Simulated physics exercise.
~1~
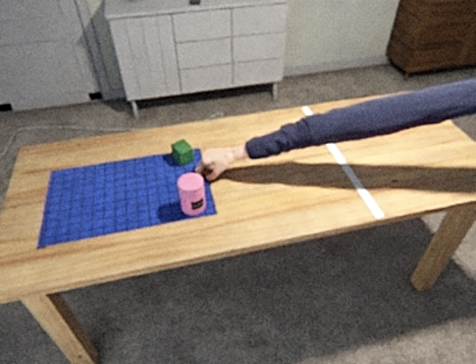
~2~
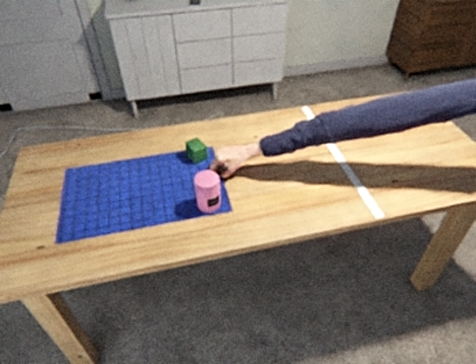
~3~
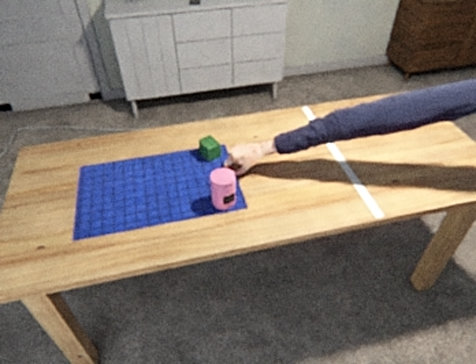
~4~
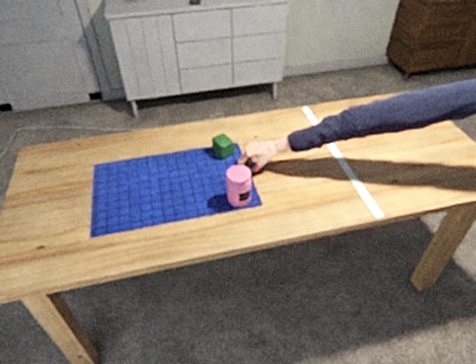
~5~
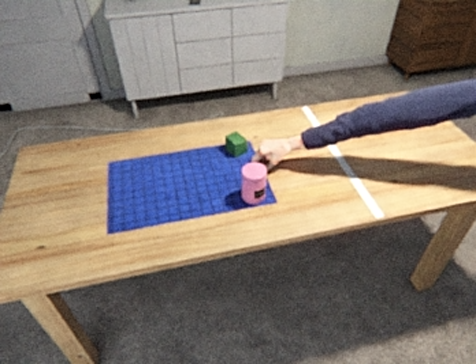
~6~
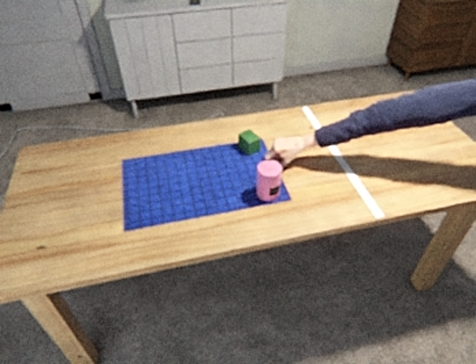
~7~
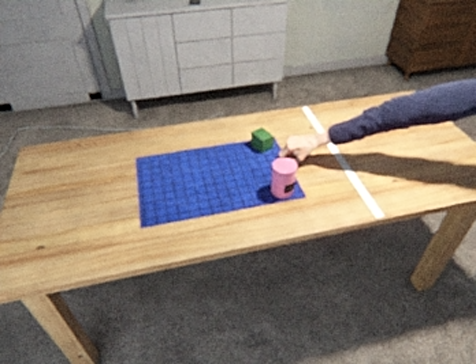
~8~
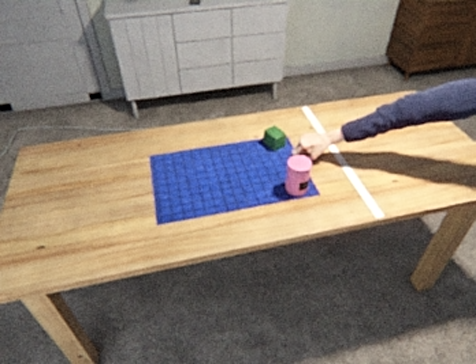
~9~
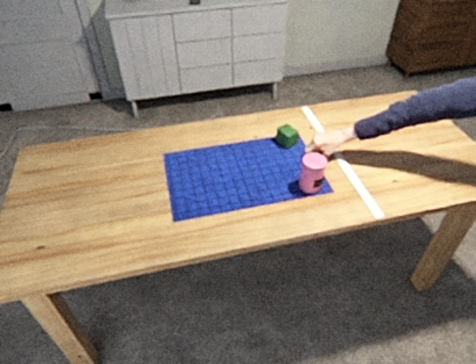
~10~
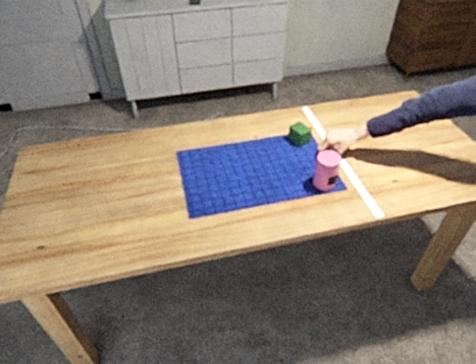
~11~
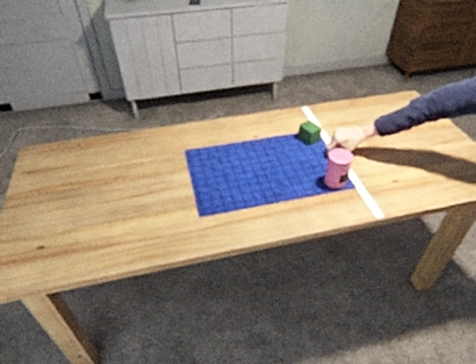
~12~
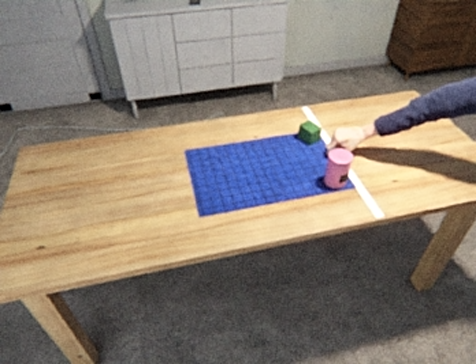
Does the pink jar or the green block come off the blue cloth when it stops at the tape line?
No, neither one comes off. The pink jar stays upright on the cloth and the green block stays on it too.
